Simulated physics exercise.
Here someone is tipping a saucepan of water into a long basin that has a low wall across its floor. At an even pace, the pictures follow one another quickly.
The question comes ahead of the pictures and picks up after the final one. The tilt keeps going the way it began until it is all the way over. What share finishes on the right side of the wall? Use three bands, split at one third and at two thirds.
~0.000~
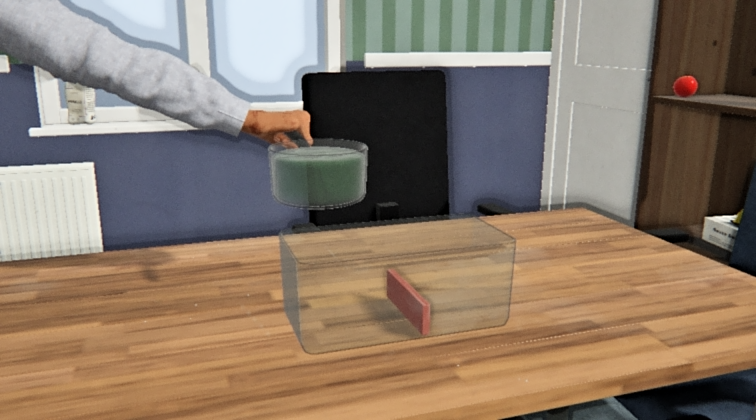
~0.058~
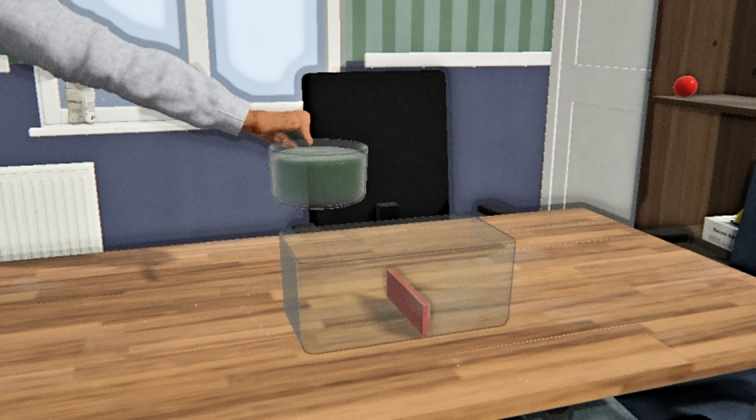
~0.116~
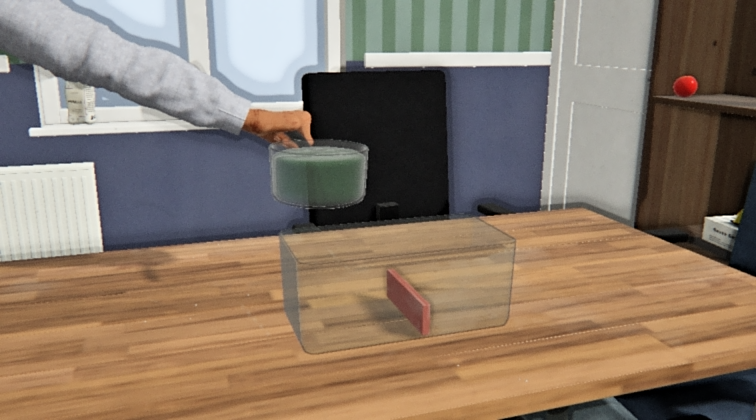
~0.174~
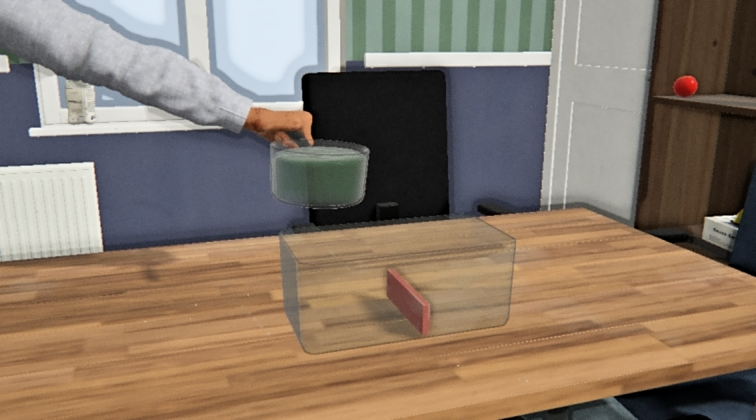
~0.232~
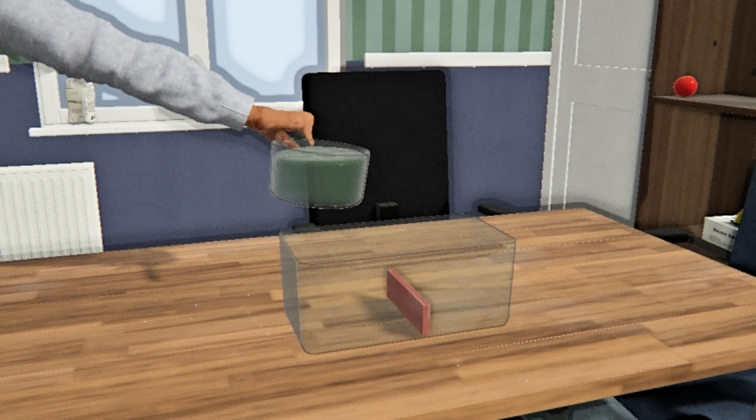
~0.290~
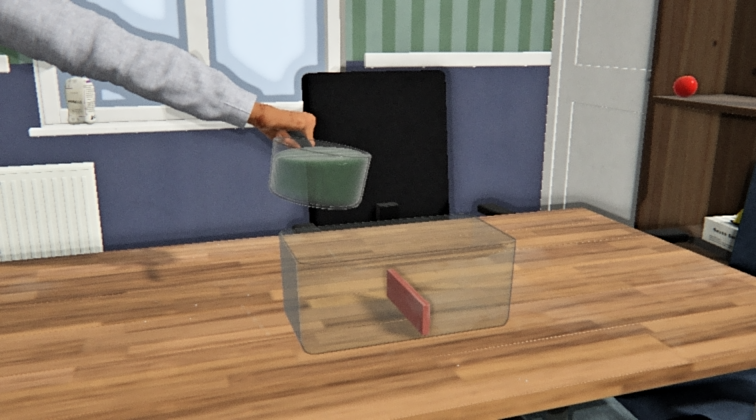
Between a third and two thirds ends up there.
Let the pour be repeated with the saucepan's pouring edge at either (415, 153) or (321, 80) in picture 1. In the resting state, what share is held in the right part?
You'd get around 95 per cent and then around 5 per cent.
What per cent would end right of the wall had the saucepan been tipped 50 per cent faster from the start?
About 50 %.
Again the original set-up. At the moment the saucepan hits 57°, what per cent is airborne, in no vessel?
About 20 per cent.
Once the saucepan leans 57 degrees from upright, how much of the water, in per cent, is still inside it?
Still holding around 60 %, give or take.
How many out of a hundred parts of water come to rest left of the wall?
Around 45 percent.
A moment on, the saucepan is tipped part way and 62 per cent is still to pour, 6 is left of the wall and 9 right of it.
Next, the saucepan is tipped on its side and 16 per cent is still to pour, 25 is left of the wall and 52 right of it.
Then the saucepan is tipped on its side and 2 per cent is still to pour, 44 is left of the wall and 52 right of it.
Later the saucepan is tipped on its side and 0 per cent is still to pour, 47 is left of the wall and 53 right of it.
At rest 47 per cent lies left of the wall, 53 right of it and 0 outside.
